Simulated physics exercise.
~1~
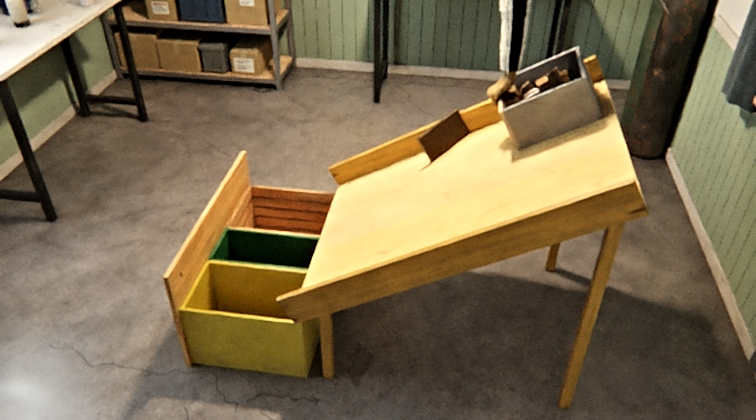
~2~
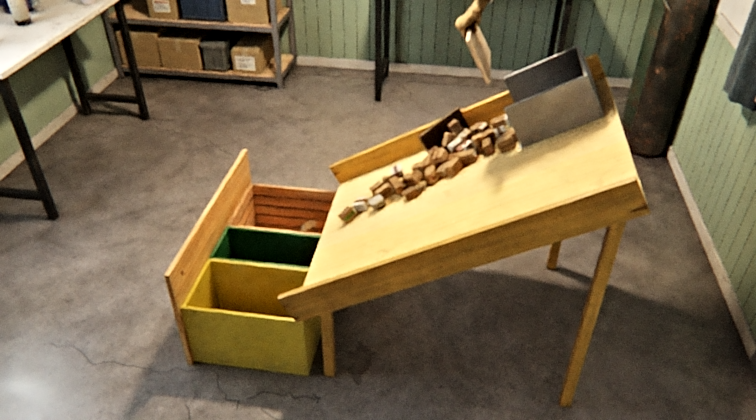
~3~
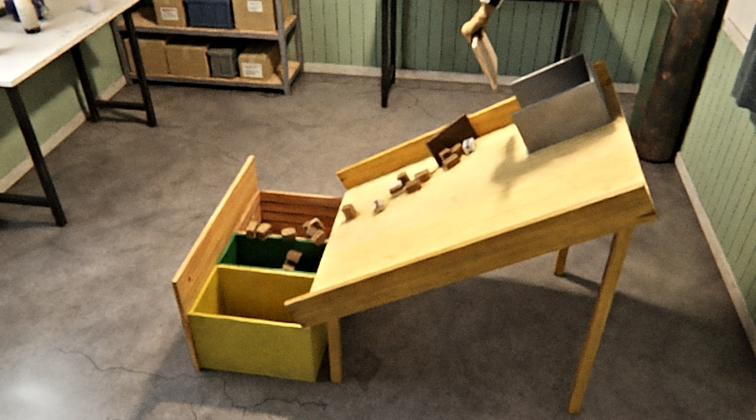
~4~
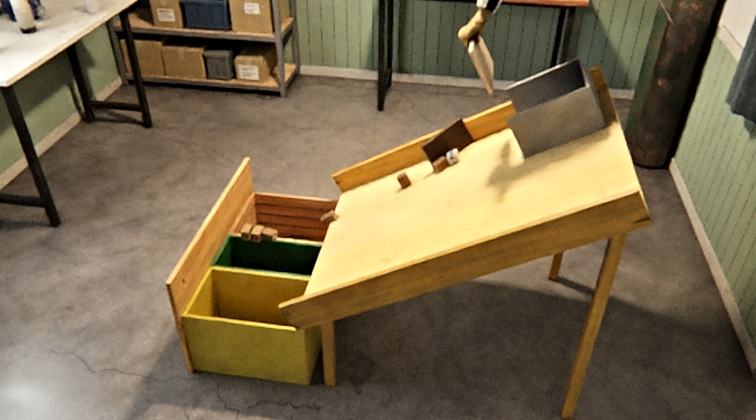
Small brown blocks tumbling from a grey pen down a tilted wooden table into the rear bins, a few remaining on the slope.
